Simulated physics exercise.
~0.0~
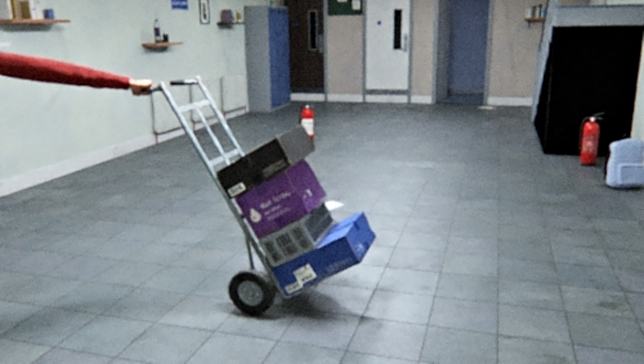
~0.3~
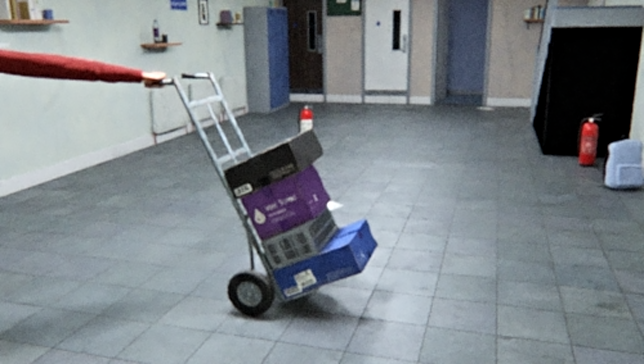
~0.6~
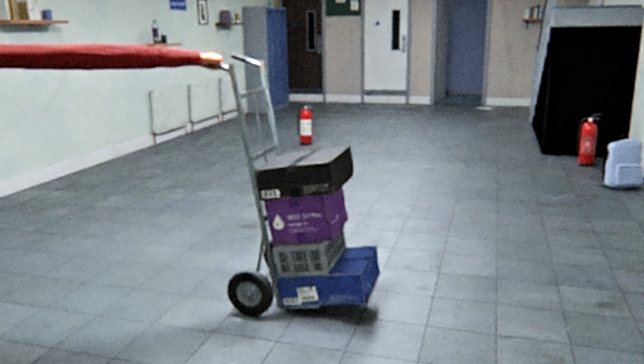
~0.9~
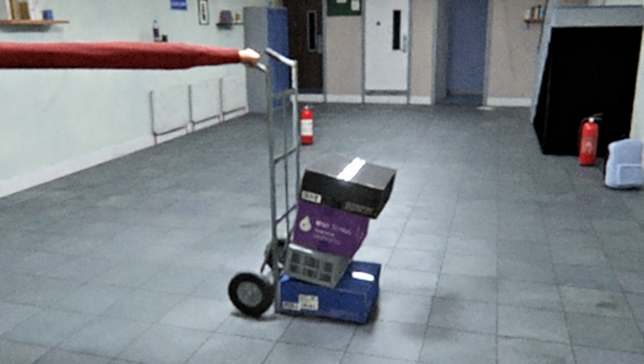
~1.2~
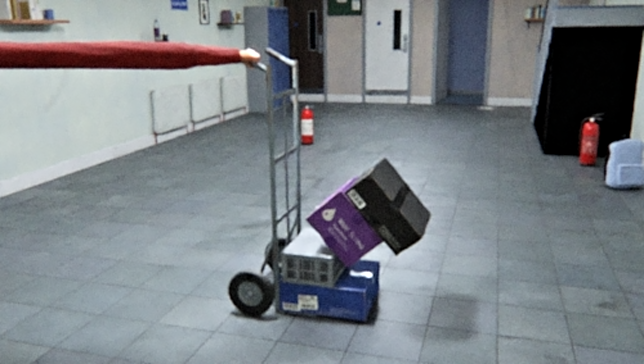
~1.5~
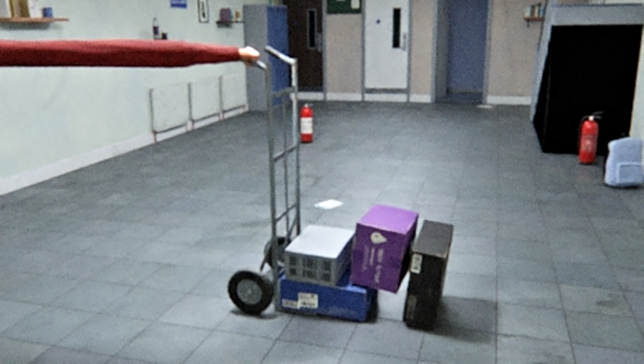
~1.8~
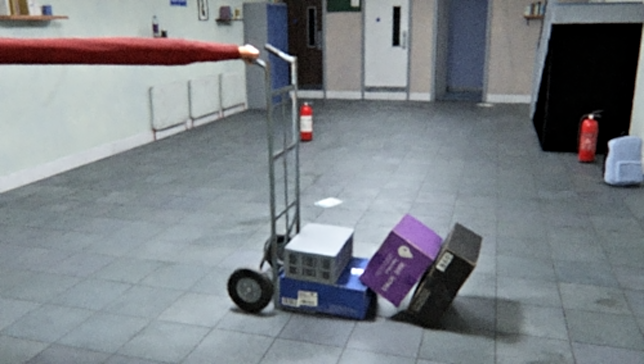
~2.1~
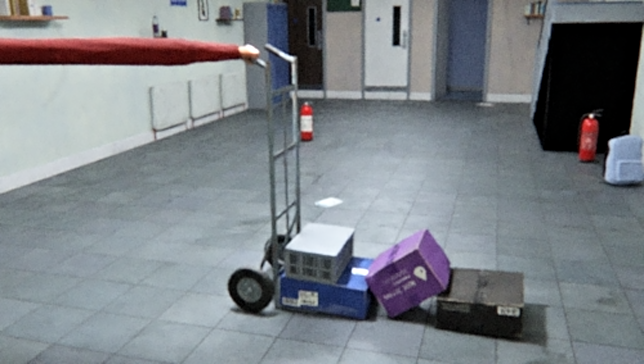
A hand tips a loaded hand truck upright, and the black and purple boxes tumble off.
